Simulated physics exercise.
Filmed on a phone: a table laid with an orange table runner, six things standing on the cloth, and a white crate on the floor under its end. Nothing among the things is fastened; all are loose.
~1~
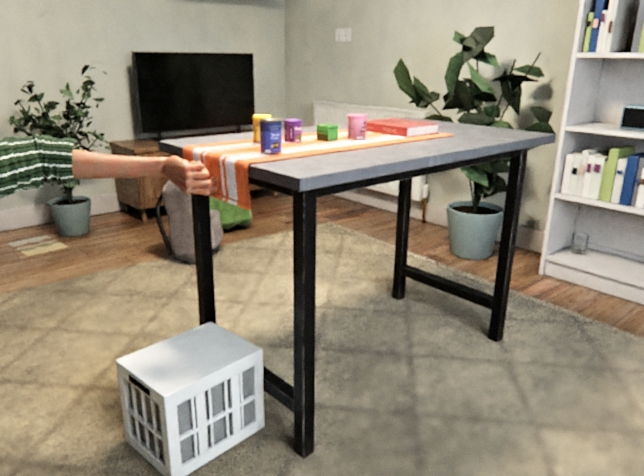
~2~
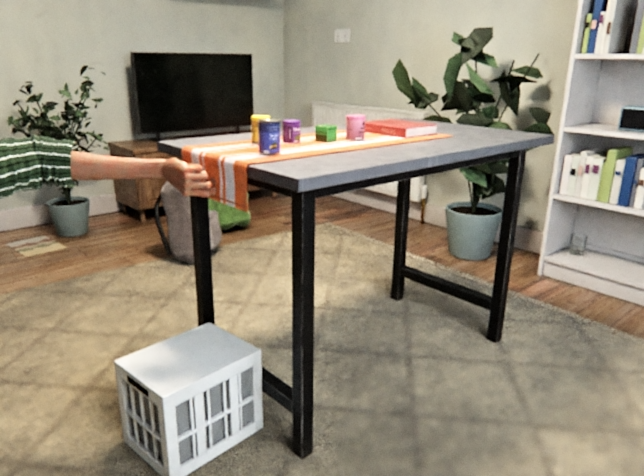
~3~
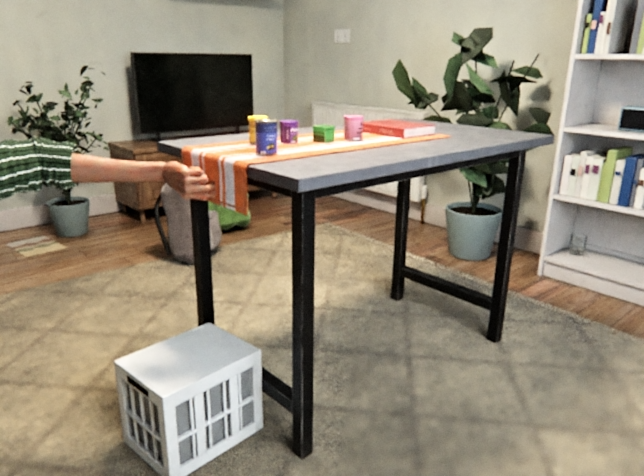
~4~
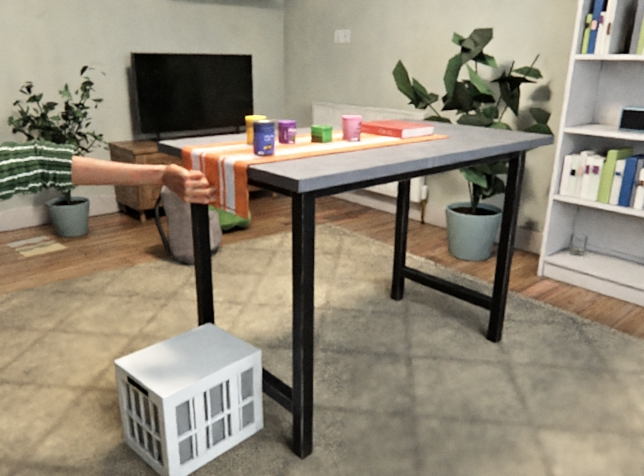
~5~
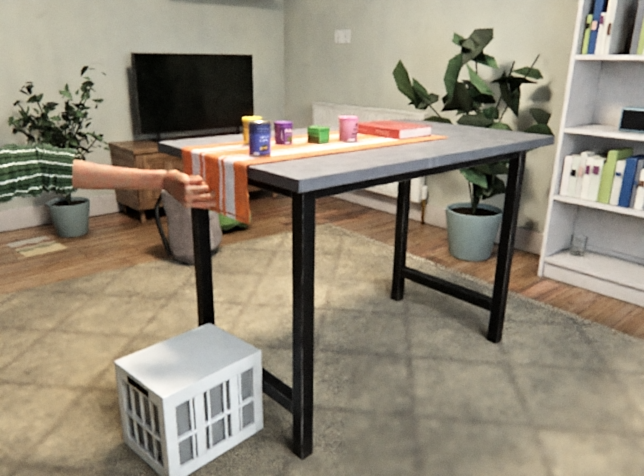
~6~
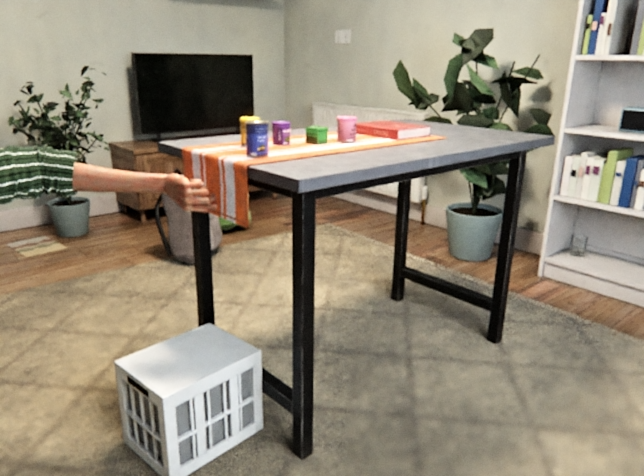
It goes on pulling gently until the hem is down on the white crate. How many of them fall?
Yeah well, the pull sends off four pieces and stops there.
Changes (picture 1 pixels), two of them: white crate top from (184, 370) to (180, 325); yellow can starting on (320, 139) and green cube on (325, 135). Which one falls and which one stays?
Yellow can: Safe; green cube: Safe.
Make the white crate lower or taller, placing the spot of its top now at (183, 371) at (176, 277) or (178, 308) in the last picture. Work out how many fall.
Counting them gives 1 and 2.
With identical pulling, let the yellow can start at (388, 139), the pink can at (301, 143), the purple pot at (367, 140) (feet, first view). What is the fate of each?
Result - yellow can: Still up; pink can: Down; purple pot: Still up.
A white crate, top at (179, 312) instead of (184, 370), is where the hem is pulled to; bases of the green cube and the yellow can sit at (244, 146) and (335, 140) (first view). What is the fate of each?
The green cube does not stay aboard, and the yellow can stays aboard.
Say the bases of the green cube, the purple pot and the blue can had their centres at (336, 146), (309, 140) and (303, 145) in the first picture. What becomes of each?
Green cube: Off; purple pot: Off; blue can: Off.
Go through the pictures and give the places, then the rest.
The first picture shows hem (250, 210); blue can (271, 119); yellow can (262, 116); purple pot (293, 120); green cube (328, 125); pink can (357, 115); top of the crate (184, 370).
The second picture shows hem (248, 212); blue can (269, 120).
The third picture shows hem (247, 216); yellow can (258, 117).
The fourth picture shows hem (248, 219); purple pot (287, 121); top of the crate (183, 371).
The fifth picture shows hem (249, 224); green cube (319, 127).
The sixth picture shows hem (247, 228); blue can (257, 121); yellow can (250, 118); purple pot (281, 122); green cube (317, 127); pink can (347, 117).
A little later, hem near (216, 269); blue can gone.
Next, hem near (216, 319); blue can, yellow can and purple pot gone.
Later still, hem on the crate; blue can, yellow can, purple pot and green cube gone.
When it is over, hem on the crate; blue can, yellow can, purple pot and green cube gone. The answer is four.
